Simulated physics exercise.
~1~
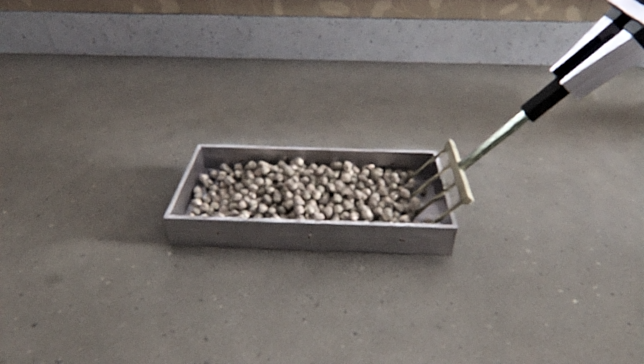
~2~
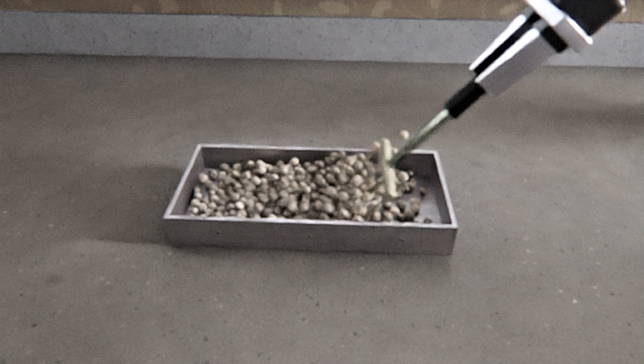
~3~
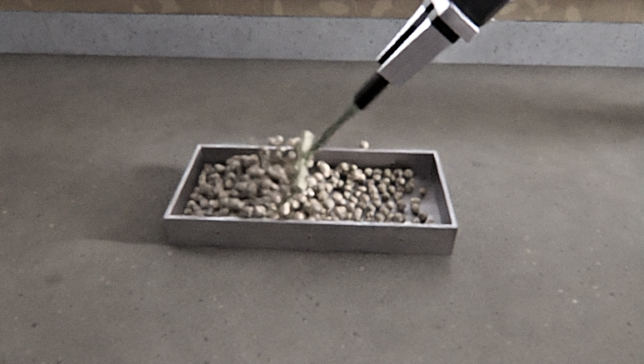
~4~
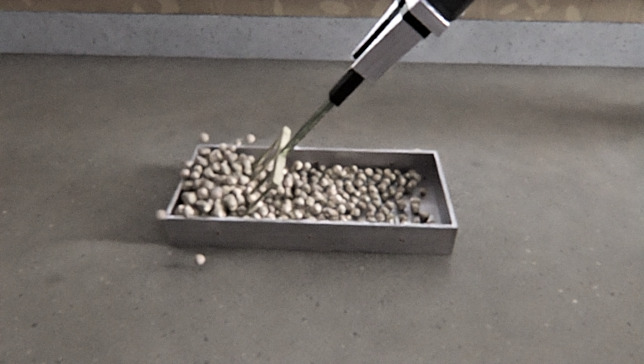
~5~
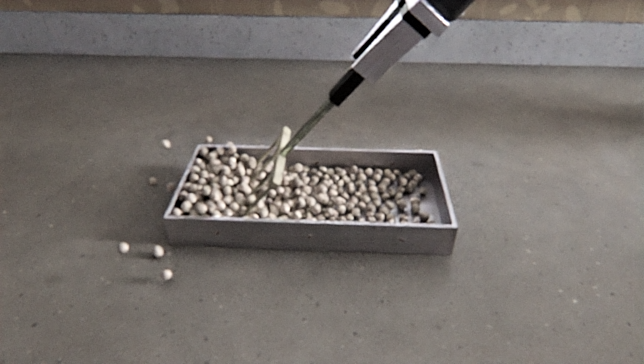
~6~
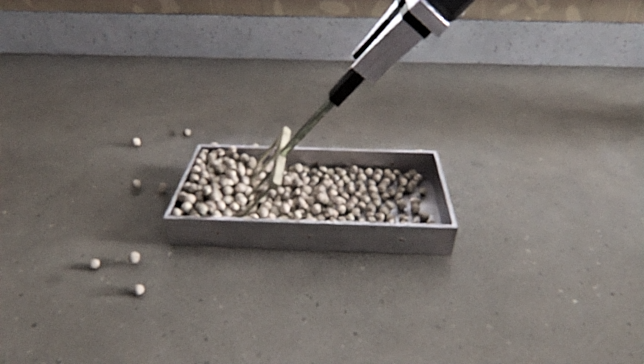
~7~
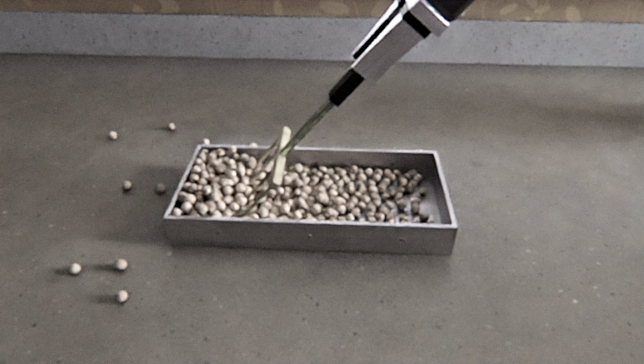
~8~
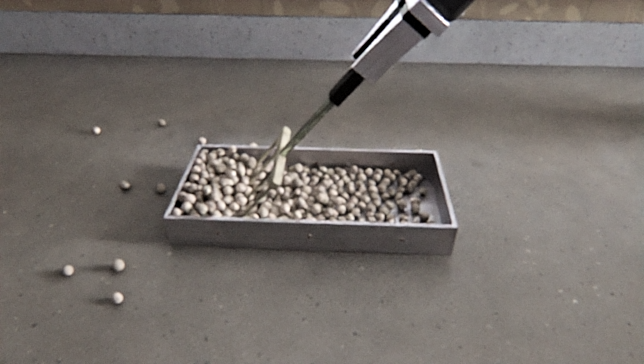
A robotic arm swept a small pronged rake leftward through a gray tray full of pale beads, piling them toward the left end. Several spilled over and rolled across the table before settling, while the rake stayed still in the heap.
